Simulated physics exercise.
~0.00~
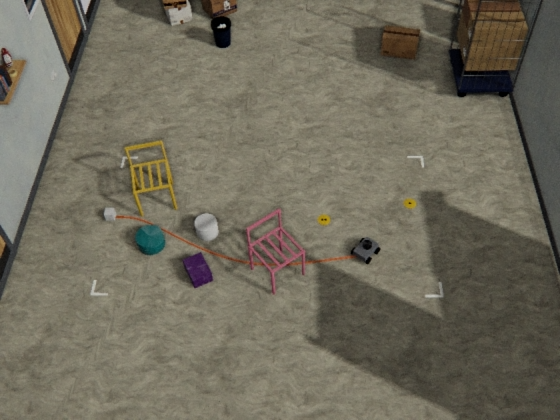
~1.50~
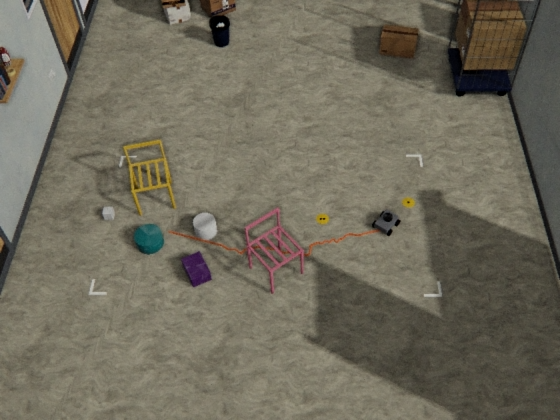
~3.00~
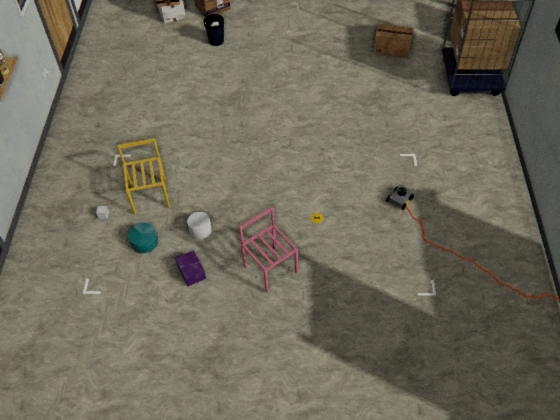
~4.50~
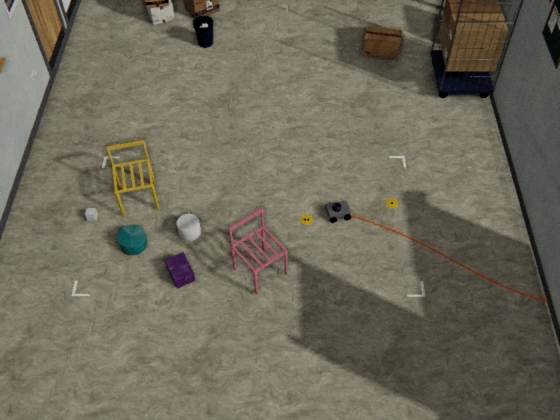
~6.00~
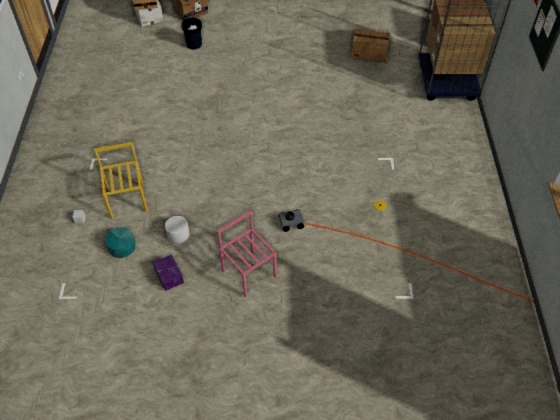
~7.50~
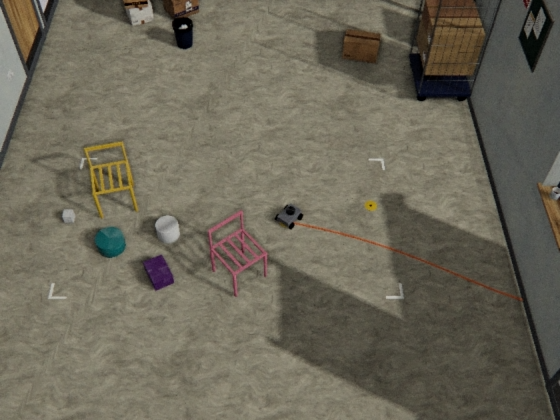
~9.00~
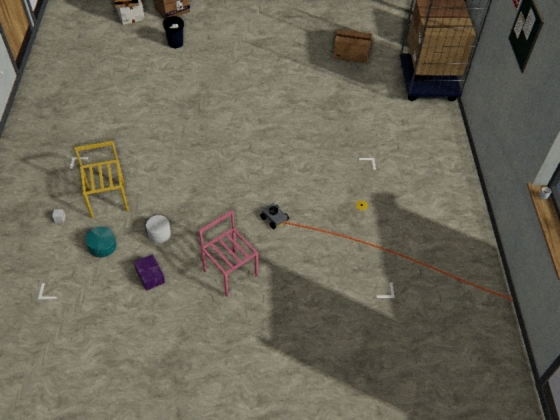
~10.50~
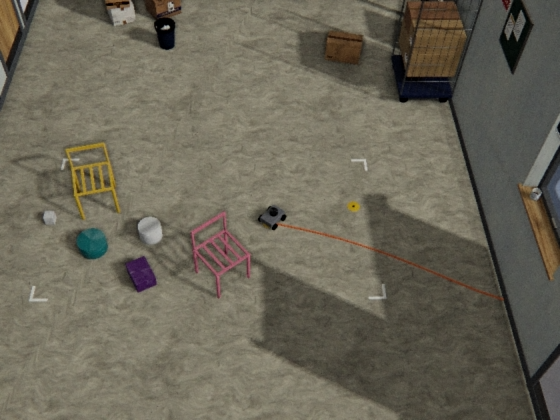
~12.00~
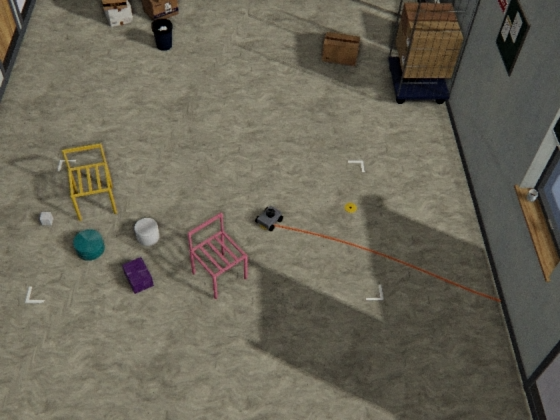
On a hallway floor seen from above, a small dark cart sits right of a pink chair, with a yellow chair, a teal tub, a white tub and a purple crate farther left. An orange lead trails from the cart leftward past the pink chair. The cart moves right and up toward a yellow mark, and the lead then lies on the other side, stretching off to the right. Next the cart heads back left to the other mark, trailing the lead, and stops near the pink chair. The chairs, tubs and crate all keep their places.
